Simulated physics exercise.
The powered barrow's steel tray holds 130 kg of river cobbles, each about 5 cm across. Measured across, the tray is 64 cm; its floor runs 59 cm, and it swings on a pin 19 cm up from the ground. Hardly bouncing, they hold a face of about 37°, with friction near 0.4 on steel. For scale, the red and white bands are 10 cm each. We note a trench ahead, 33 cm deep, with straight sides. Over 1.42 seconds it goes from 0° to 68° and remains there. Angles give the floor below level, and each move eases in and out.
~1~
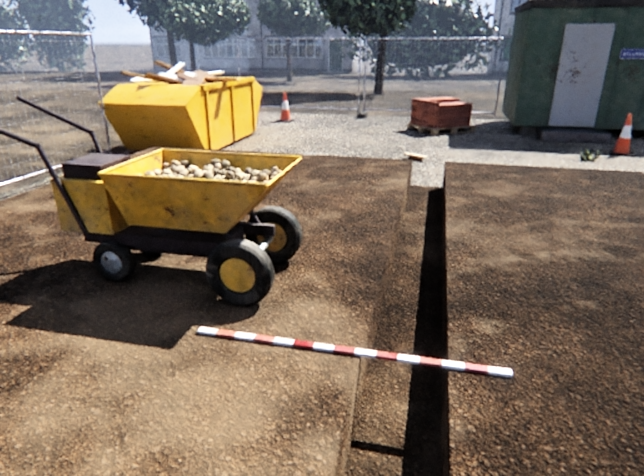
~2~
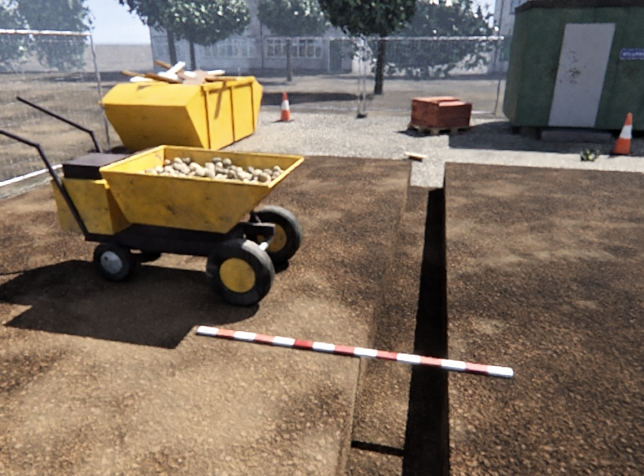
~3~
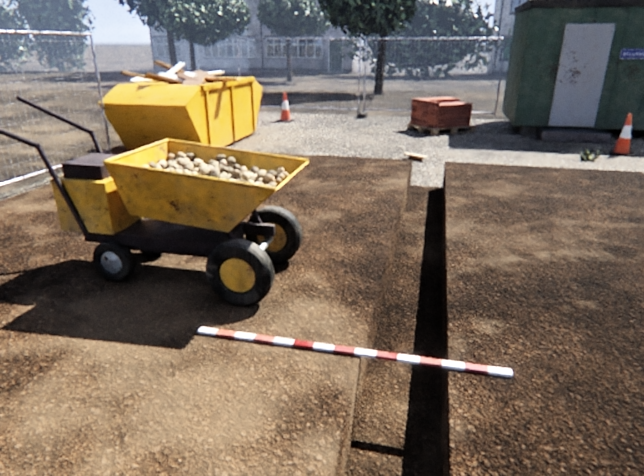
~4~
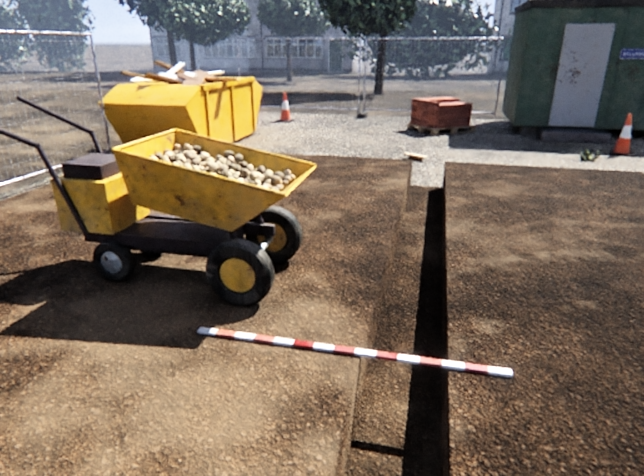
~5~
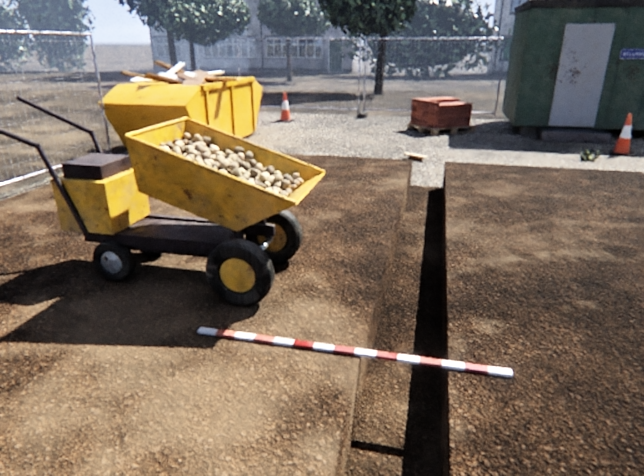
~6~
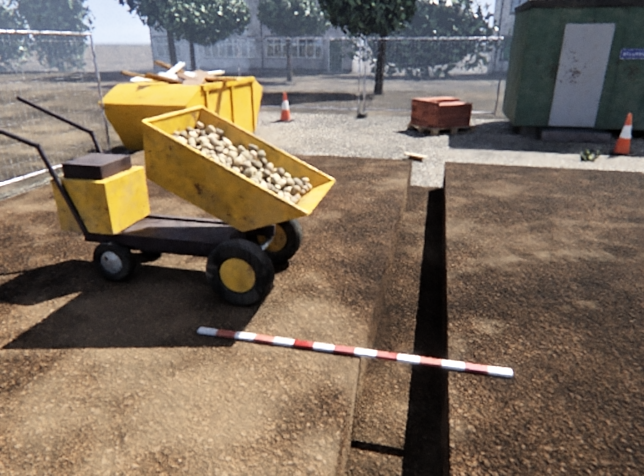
A yellow tray heaped with pale rounded stones, on a four-wheeled barrow at left, stands on brown ground in a fenced work yard, seen from slightly above. A red and white striped pole lies near a narrow straight trench, with a yellow skip, orange cones, and a green cabin behind. The tray tilts rightward, slowly then faster, its back rising, while the barrow and camera stay still.
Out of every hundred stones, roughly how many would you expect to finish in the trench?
Close to 88 in every hundred.
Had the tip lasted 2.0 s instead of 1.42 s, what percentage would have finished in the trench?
Expected share: Around 90%.
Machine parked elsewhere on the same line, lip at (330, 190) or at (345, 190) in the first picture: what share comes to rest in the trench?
It'd be around 70 per cent and after that around 50 per cent.
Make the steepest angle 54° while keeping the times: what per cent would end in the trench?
In that case near 40 per cent.
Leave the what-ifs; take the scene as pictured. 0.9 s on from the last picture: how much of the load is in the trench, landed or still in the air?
By that point it's something like 30 in a hundred.
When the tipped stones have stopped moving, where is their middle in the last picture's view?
Roughly at pixel (406, 332).
Then, 0.5 s after the last picture the floor is at 57°, 100 % in the tray; the foremost stones are at (336, 235).
Then, 0.9 s after the last picture the floor is at 68°, 57 % in the tray, 13 % short of the trench, 30 % in the trench; the foremost stones are at (433, 345).
Then, 1.3 s after the last picture the floor is at 68°, 23 % in the tray, 14 % short of the trench, 63 % in the trench; the foremost stones are at (439, 327).
Then, 3.2 s after the last picture the floor is at 68°, 0 % in the tray, 12 % short of the trench, 88 % in the trench; the foremost stones are at (440, 320).
